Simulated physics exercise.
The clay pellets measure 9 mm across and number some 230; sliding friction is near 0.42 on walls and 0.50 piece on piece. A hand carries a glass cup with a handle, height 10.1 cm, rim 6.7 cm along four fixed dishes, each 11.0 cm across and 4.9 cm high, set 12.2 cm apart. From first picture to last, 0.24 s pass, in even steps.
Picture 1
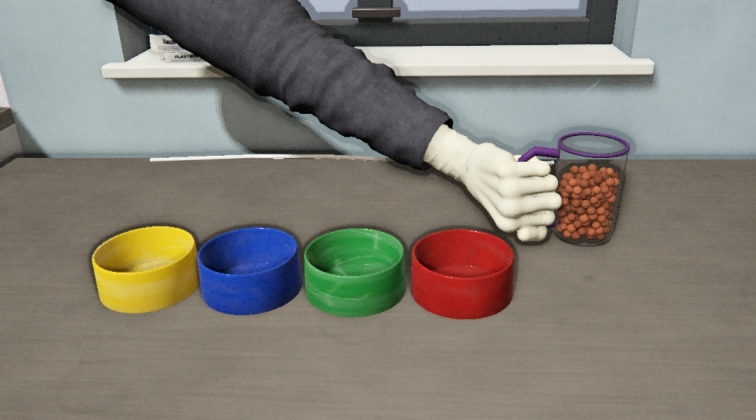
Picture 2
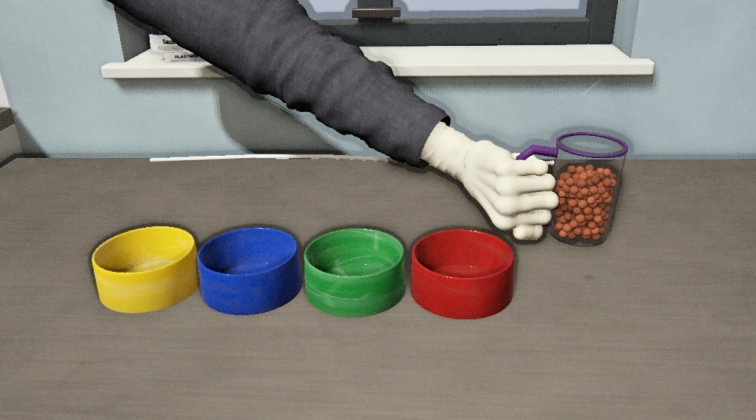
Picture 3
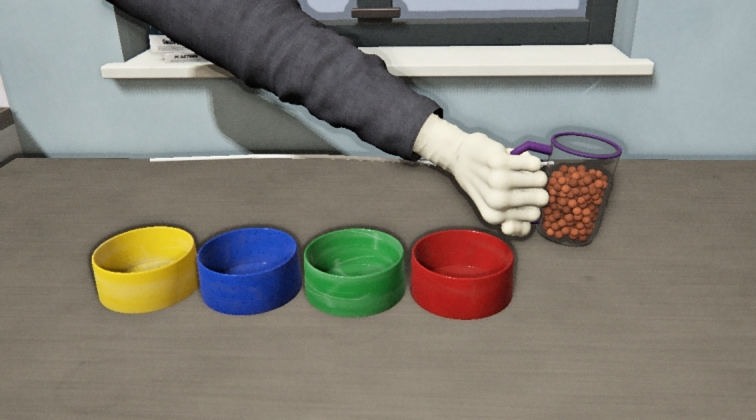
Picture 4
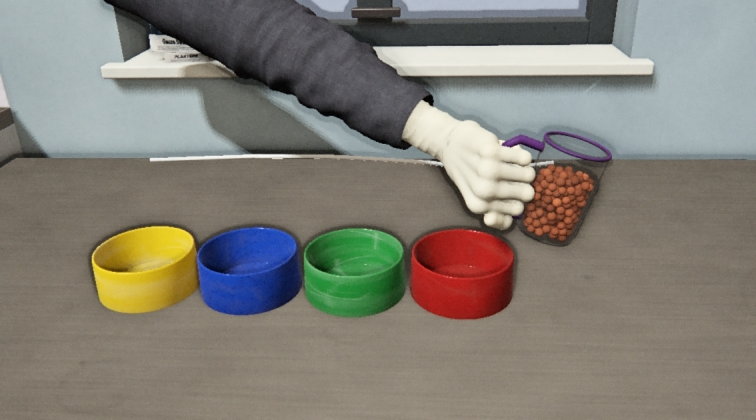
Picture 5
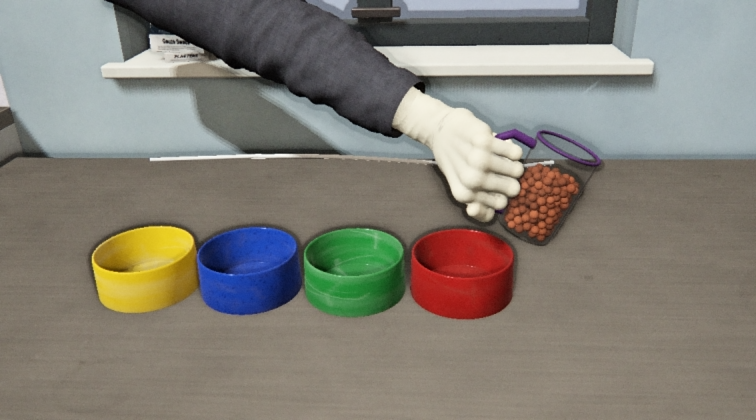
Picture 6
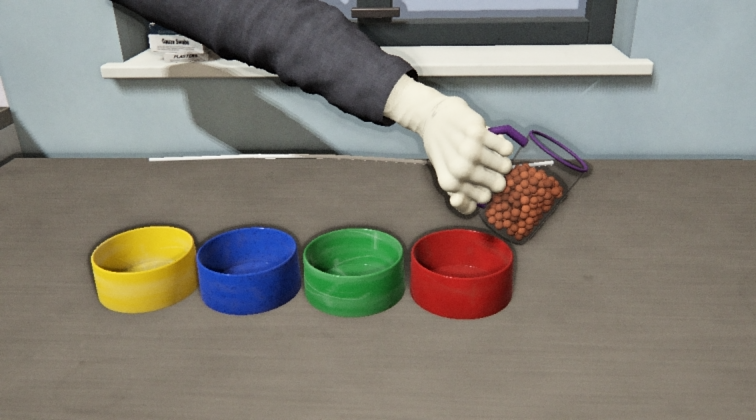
A gloved hand moving a clear cup of reddish-brown pellets left while tilting it rightward, beside yellow, blue, green and red dishes.
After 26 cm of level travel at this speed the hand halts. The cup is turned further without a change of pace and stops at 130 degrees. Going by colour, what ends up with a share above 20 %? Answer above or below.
Red dish: Below; blue dish: Below; green dish: Above; yellow dish: Below; on the counter: Below.
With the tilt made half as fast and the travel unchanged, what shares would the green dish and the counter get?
Green 90; counter 10.
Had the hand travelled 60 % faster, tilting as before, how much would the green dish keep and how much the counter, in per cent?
In that case green 90; counter 10.
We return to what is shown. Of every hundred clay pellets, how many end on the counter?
About 5 per cent.
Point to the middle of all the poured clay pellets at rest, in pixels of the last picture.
At about (373, 276).
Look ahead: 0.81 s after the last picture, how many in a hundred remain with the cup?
About 20 per cent.
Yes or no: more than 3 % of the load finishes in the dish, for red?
Red yes.
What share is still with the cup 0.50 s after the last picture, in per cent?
About 95 per cent.
Then, 0.30 s after the last picture, tilt 82 degrees; cup holds 100 %.
Then, 0.50 s after the last picture, tilt 116 degrees; cup holds 95 %, red 5 %.
Then, 0.81 s after the last picture, tilt 130 degrees; cup holds 20 %, red 5 %, green 70 %.
In the end, red 5 %, blue 0 %, green 85 %, yellow 0 %, counter 5 %.
